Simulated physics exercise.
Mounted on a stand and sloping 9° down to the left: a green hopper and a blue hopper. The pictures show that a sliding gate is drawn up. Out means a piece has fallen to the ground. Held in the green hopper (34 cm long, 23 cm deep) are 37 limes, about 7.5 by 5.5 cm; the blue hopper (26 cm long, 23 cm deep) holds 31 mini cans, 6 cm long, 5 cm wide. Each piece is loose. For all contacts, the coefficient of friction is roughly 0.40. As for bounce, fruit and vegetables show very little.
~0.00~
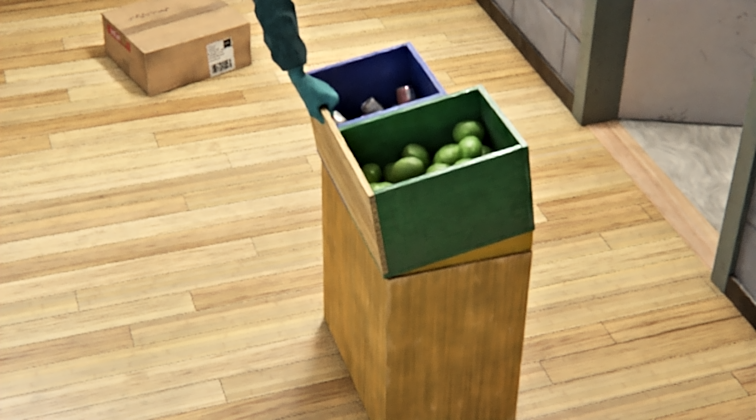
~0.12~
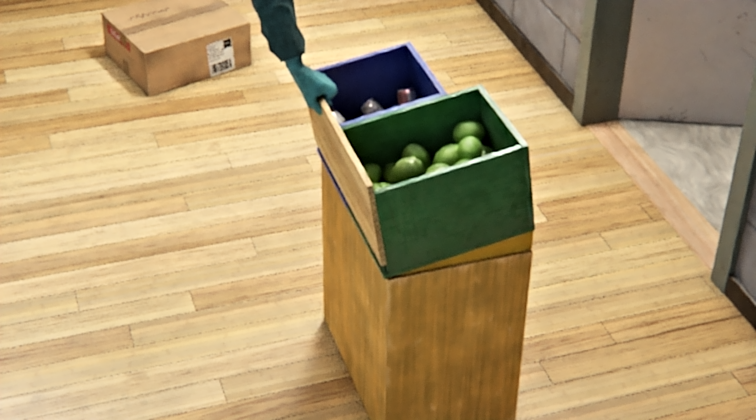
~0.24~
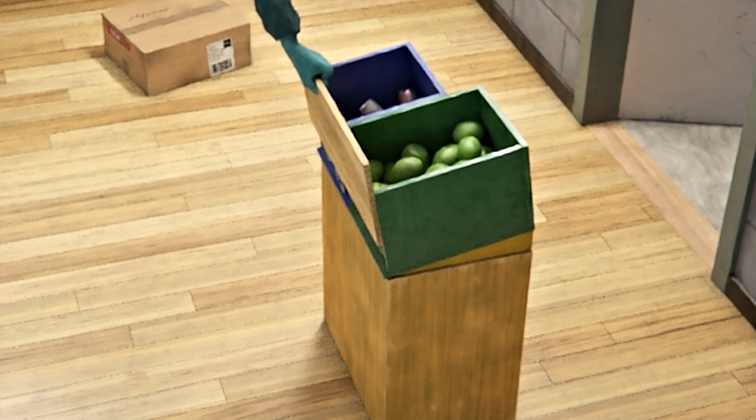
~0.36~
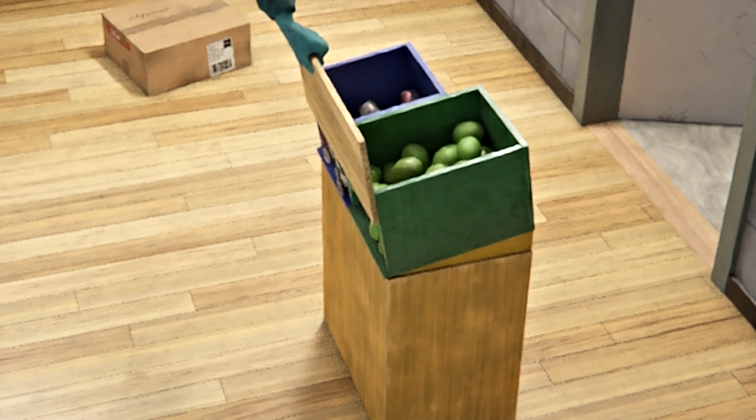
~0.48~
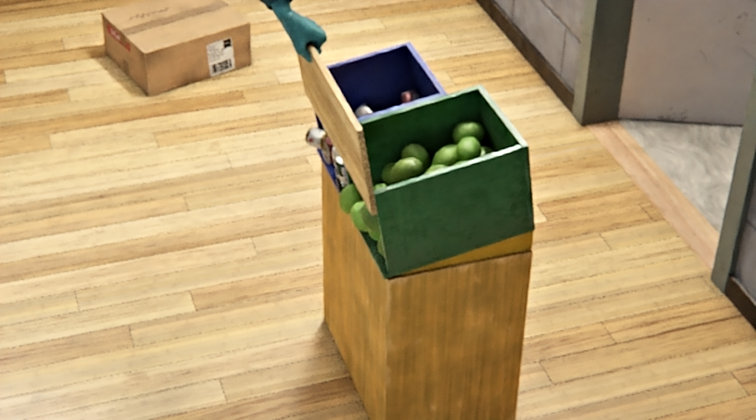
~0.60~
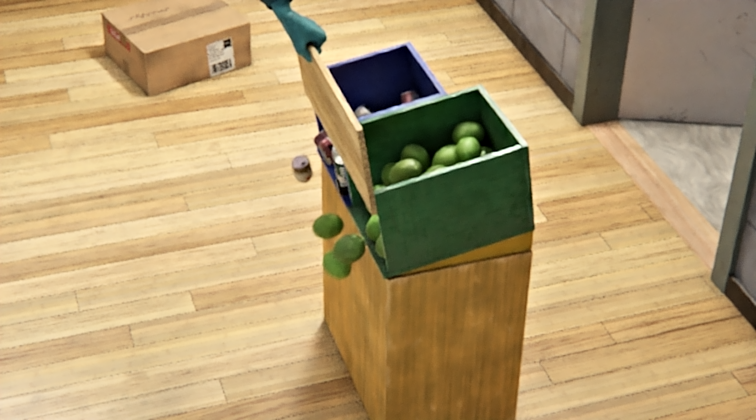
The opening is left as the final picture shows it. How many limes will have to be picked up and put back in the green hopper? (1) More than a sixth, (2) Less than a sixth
1.
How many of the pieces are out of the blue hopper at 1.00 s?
Blue hopper: About 2.
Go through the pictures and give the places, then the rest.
In the first frame (each is followed by its nearest rim corner in this view), green hopper, (374, 193); blue hopper, (336, 126); gate raised by 0 cm; none has fallen clear.
The second frame shows green hopper, (374, 193); gate raised by 3 cm.
The third frame shows green hopper, (374, 193); gate raised by 8 cm.
The fourth frame shows green hopper, (374, 193); gate raised by 14 cm.
The fifth frame shows green hopper, (374, 193); gate raised by 17 cm.
The sixth frame shows green hopper, (374, 193); blue hopper, (336, 126); gate raised by 17 cm; 1 falling or fallen, the lowest lime at (337, 265).
After 1.00 s, green hopper 32 in, 5 out and blue hopper 29 in, 2 out.
After 1.50 s, green hopper 26 in, 11 out and blue hopper 29 in, 2 out.
After 2.20 s, green hopper 23 in, 14 out and blue hopper 29 in, 2 out.
When it is over (at 3.10 s), green hopper 19 in, 18 out and blue hopper 29 in, 2 out. Asked share, 18 of 37, 49 per cent.
